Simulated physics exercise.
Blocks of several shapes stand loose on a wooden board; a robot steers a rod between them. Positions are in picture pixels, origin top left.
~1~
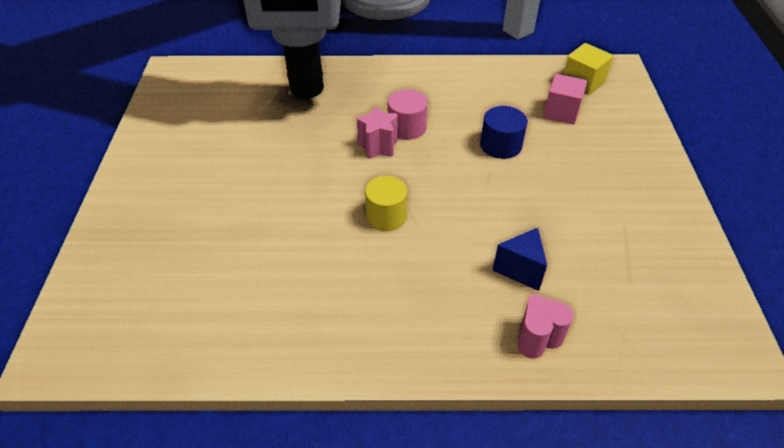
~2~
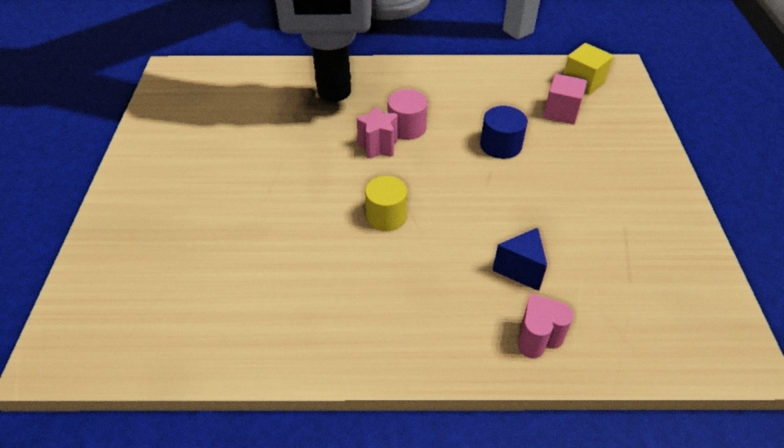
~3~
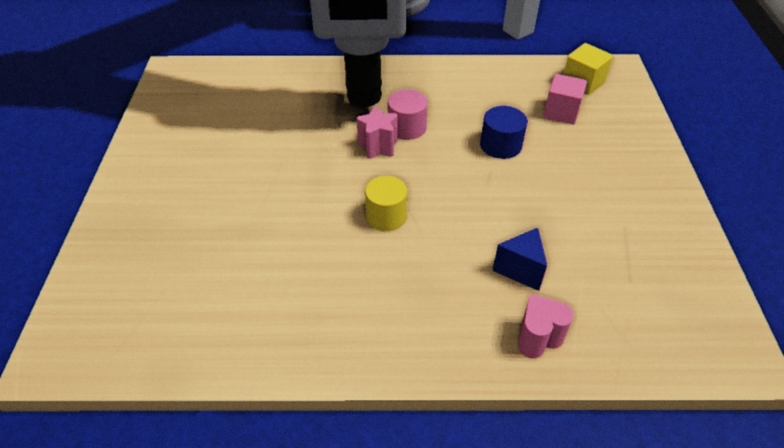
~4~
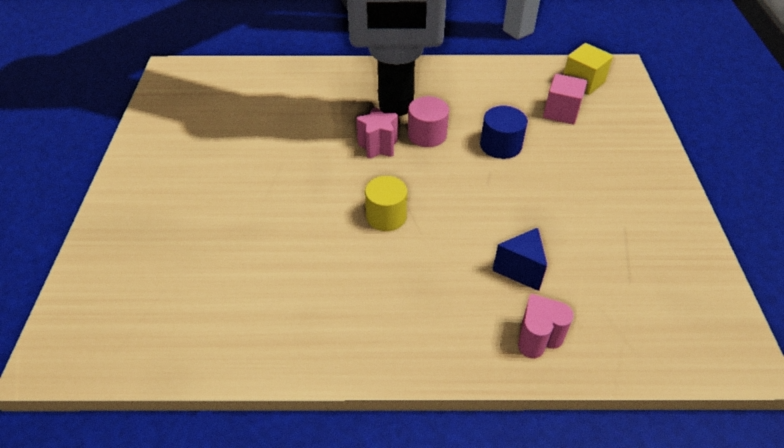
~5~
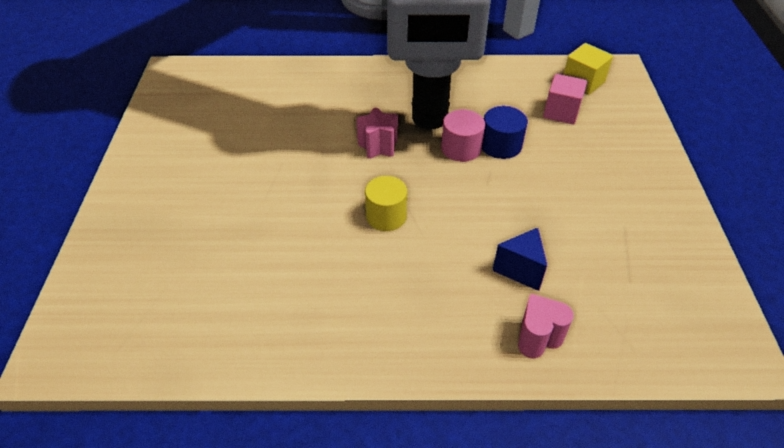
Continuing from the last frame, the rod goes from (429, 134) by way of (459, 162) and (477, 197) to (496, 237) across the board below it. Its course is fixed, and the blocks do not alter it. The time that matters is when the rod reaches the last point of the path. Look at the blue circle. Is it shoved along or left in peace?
In the end it has been moved.
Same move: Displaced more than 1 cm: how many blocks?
I'm going with two.
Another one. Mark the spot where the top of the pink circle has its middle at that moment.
I think it will end close to (515, 153).
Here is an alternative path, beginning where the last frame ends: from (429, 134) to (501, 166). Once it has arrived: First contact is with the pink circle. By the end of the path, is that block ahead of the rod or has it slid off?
Held in front.
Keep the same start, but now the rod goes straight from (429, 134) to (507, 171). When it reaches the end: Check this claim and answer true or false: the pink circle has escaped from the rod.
False
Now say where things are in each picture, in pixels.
The first frame shows tip of the rod (307, 90), middles of tops, pink circle (408, 101), blue circle (506, 118), blue triangular block (528, 245).
The second frame shows rod (334, 93), nothing pushed.
The third frame shows rod (364, 98), nothing pushed.
The fourth frame shows rod (396, 107), pink circle (429, 108).
The fifth frame shows rod (430, 119), pink circle (464, 122), blue circle (506, 118), blue triangular block (528, 245).
The first path, step by step. One third of the way, rod (461, 147); pink circle (502, 145); blue circle (522, 120).
Two thirds of the way, rod (480, 183); pink circle (515, 153); blue circle (522, 120).
At the end, rod (499, 223); pink circle (515, 153); blue circle (522, 120); blue triangular block unmoved.
